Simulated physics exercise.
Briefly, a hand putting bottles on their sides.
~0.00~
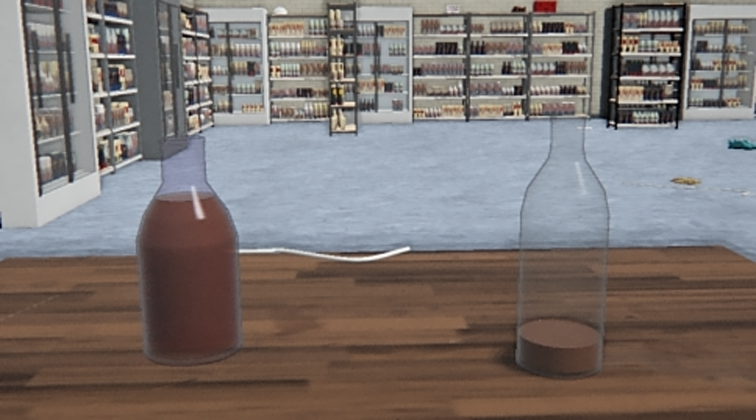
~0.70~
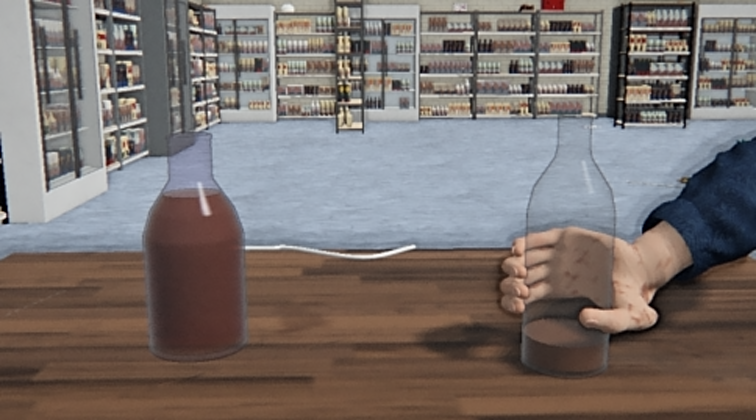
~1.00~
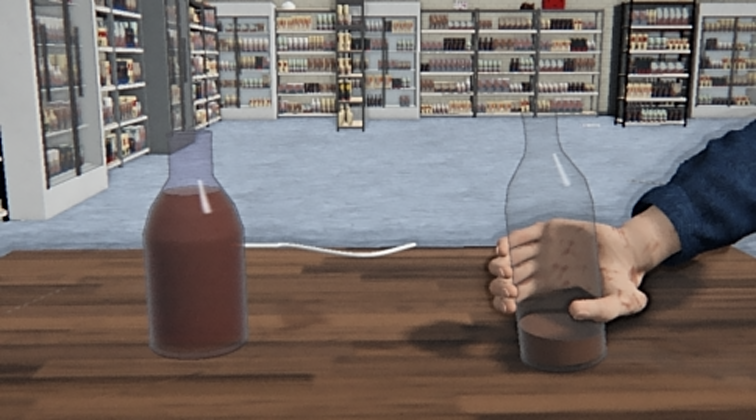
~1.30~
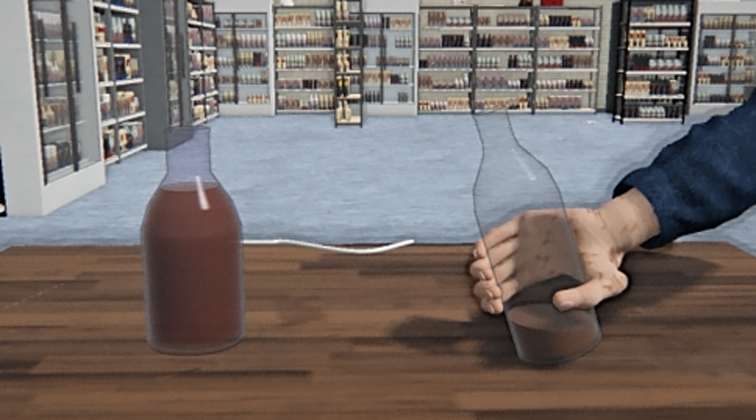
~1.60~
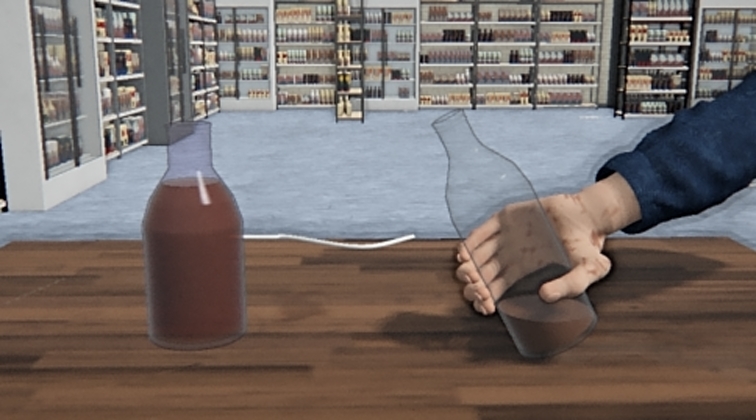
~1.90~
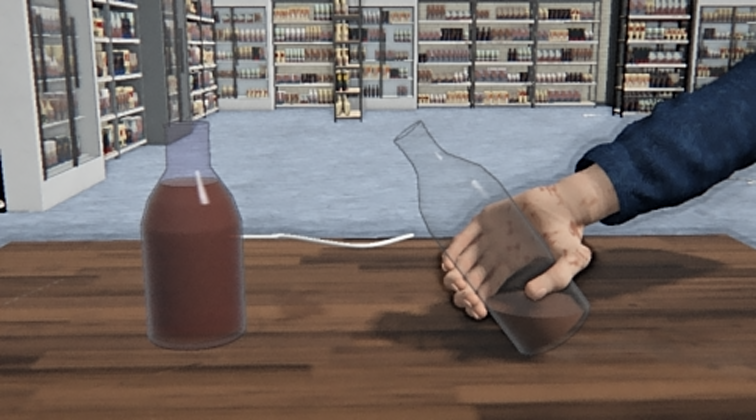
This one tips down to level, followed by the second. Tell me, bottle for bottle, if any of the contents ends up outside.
Left - contents end up outside, right - contents stay inside.
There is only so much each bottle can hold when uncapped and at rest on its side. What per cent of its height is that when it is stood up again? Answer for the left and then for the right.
I'd say near 18 per cent for the first and 24 per cent for the second.
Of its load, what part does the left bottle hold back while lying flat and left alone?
It keeps about 30 per cent of what it had.
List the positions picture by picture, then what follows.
The first frame shows both stand upright; right bottle (563, 240) nearly empty, open; left bottle (188, 242) about three quarters full, open.
The second frame shows a hand takes the right bottle; right bottle nearly empty, surface at (565, 334); left bottle about three quarters full, surface at (192, 194).
In the third frame, the right bottle is going over; right bottle (551, 233) nearly empty; left bottle (195, 236) about three quarters full.
In the fourth frame, the right bottle is going over; right bottle nearly empty, surface at (552, 318); left bottle about three quarters full, surface at (190, 188).
In the fifth frame, the right bottle is going over; right bottle (502, 225) tipped 30°; left bottle (194, 227) about three quarters full.
In the sixth frame, the right bottle is going over; right bottle (480, 229) tipped 35°, open; left bottle about three quarters full, surface at (190, 182), open.
After 2.6 s, the right bottle is nearly down; right bottle, nothing comes out.
After 3.6 s, the right bottle lies flat; right bottle, nothing comes out.
After 6.5 s, both lie flat; right bottle, nothing comes out; left bottle, it is running out of the neck.
